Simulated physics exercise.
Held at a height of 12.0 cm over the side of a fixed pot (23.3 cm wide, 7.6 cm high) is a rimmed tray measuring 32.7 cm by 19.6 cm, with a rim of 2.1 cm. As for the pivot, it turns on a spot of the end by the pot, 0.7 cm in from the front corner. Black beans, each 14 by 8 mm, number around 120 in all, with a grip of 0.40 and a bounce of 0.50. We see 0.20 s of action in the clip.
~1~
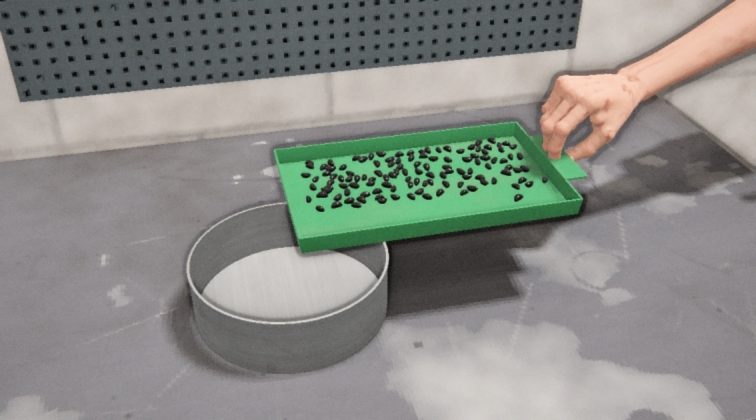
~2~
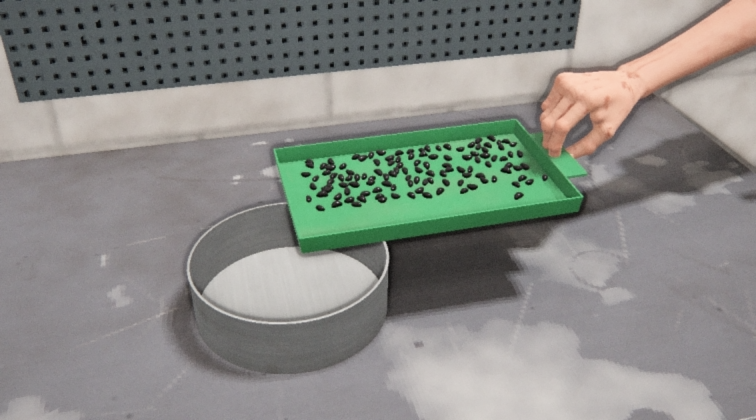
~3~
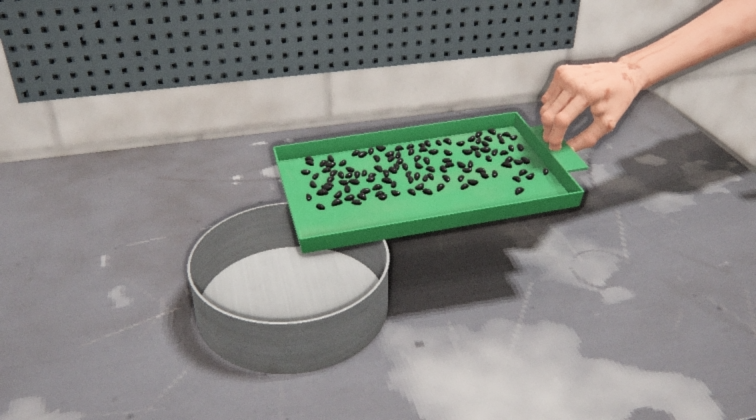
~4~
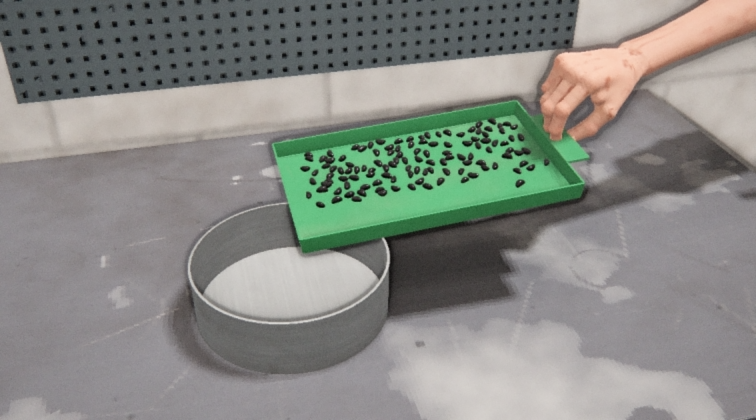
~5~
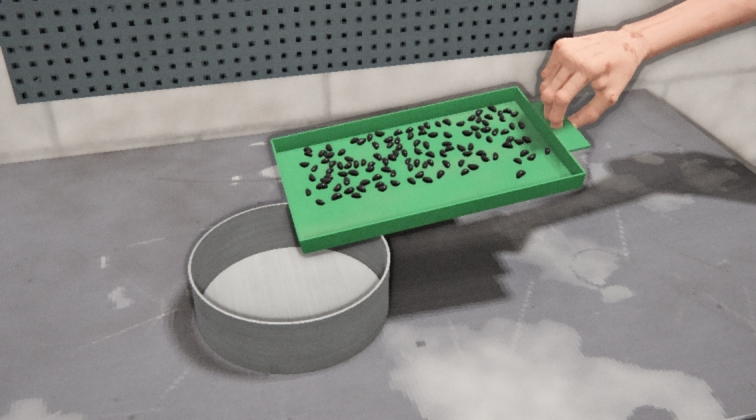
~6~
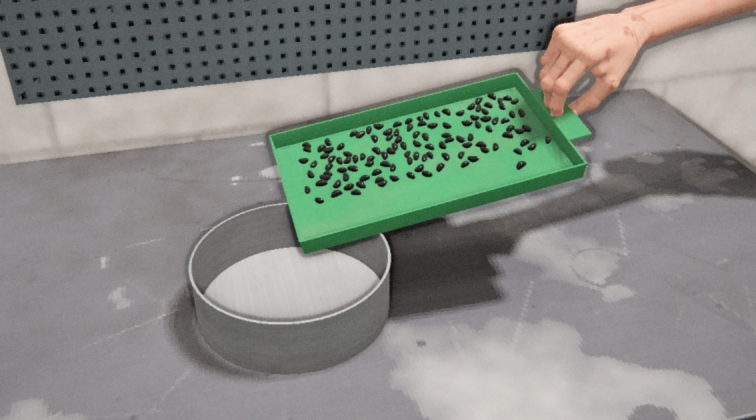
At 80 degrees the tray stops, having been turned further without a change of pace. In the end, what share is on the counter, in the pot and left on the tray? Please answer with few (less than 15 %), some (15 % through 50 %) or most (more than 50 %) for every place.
Counter: Few, pot: Most, tray: Some.
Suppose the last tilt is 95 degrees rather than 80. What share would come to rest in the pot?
Around 95 in a hundred.
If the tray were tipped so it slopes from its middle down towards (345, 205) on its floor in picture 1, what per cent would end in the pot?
Roughly 35 % of the pieces.
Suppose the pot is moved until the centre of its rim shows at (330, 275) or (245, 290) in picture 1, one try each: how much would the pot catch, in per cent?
About 60 and 60 per cent.
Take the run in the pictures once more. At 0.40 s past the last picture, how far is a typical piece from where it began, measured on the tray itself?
About 9 cm.
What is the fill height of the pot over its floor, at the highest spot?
1.5 cm.
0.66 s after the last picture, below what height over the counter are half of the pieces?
About 16 cm.
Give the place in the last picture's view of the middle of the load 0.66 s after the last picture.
The load's centre is near (297, 231) at that time.
Then, 0.40 s after the last picture, tilt 45 degrees; the tray holds 100 %, the pot 0 %.
Then, 0.66 s after the last picture, tilt 67 degrees; the tray holds 85 %, the pot 5 %.
Then, 1.03 s after the last picture, tilt 80 degrees; the tray holds 45 %, the pot 45 %.
In the end, counter 5 %, pot 60 %, tray 35 %.
